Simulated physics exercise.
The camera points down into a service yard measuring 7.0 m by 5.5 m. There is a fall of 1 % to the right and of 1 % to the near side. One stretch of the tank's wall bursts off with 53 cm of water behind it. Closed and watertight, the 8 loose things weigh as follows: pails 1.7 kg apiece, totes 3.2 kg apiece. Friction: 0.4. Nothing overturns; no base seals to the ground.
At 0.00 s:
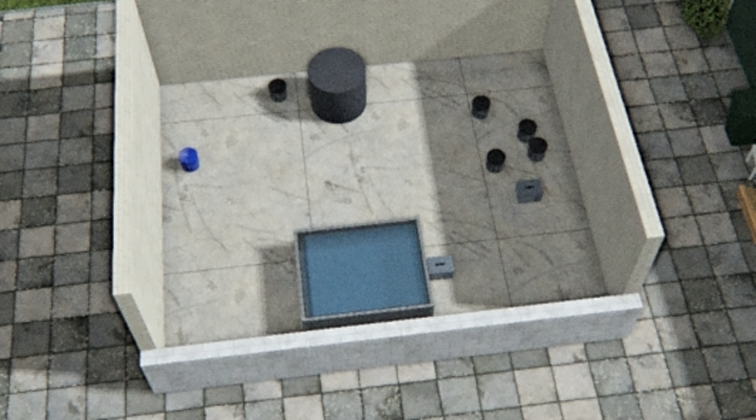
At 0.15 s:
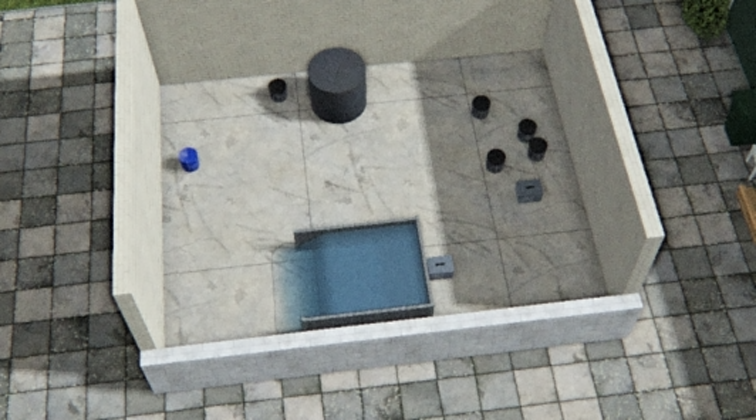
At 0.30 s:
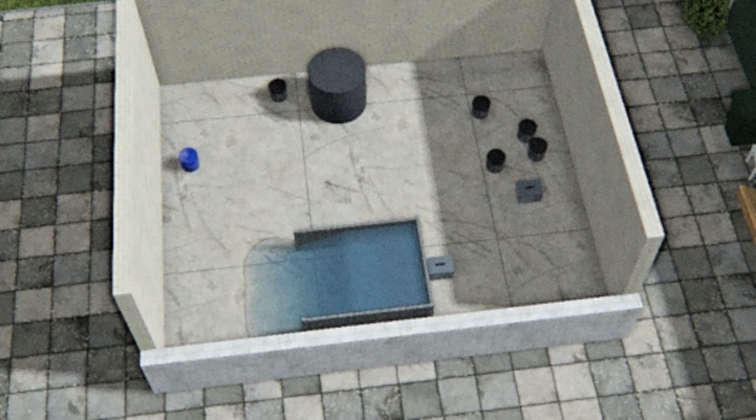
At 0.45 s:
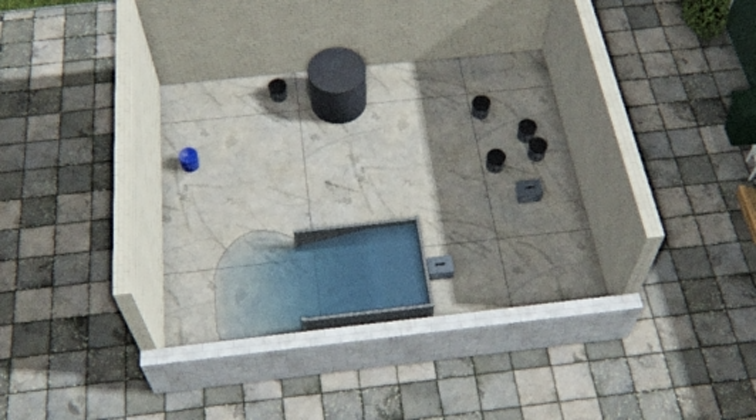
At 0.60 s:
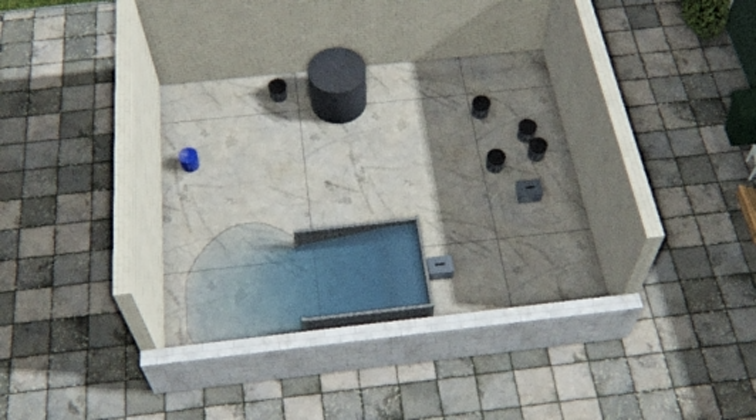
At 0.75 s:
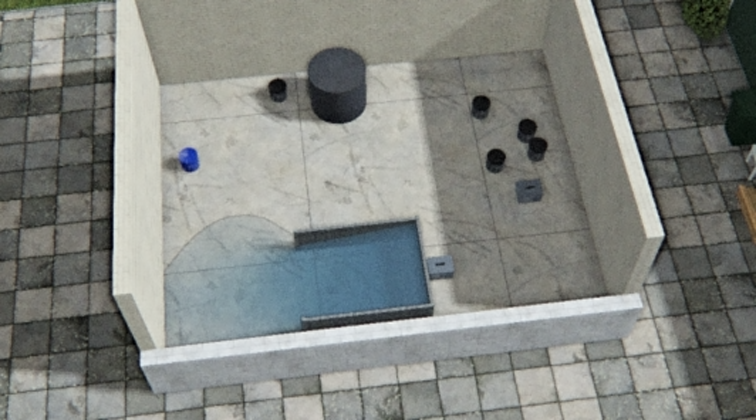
A walled yard with a pale, stained concrete floor, ringed by grey paving, is seen from high above by a still camera. A blue pail stands at left, a small dark pail and a large dark drum at the back, several black containers in the shade at right, and a blue water tank near the front wall. The tank's left side bursts open and water spreads leftward in a widening rounded sheet, while the containers stay put.
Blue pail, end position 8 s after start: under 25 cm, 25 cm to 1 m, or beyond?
Distance: Long.
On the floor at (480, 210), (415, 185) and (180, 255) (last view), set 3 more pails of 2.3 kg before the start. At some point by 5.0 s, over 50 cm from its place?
Taking them in order: Not far enough, not far enough and far enough.
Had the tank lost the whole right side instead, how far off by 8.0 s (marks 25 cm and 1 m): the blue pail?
If that happened, the blue pail does not really move.
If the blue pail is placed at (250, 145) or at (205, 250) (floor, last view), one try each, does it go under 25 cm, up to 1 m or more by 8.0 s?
I'd expect that it gets borne away first and gets borne away second.
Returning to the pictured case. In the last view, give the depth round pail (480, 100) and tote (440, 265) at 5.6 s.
Close to 0 and 0 centimetres.
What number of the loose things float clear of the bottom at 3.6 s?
The number is 1.
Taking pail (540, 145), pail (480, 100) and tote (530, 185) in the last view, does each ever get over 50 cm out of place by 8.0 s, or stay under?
In sequence - stayed below the line; crossed the line; stayed below the line.
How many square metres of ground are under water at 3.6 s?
16 m2.
After 1.6 s the blue pail is near (188, 155), 0.0 m from its start, aground; 0 afloat.
After 3.6 s the blue pail is near (271, 70), 2.2 m from its start, afloat; 1 afloat.
After 5.6 s the blue pail is near (290, 64), 2.5 m from its start, afloat; 2 afloat.
After 8.0 s the blue pail is near (286, 78), 2.3 m from its start, afloat; 4 afloat.
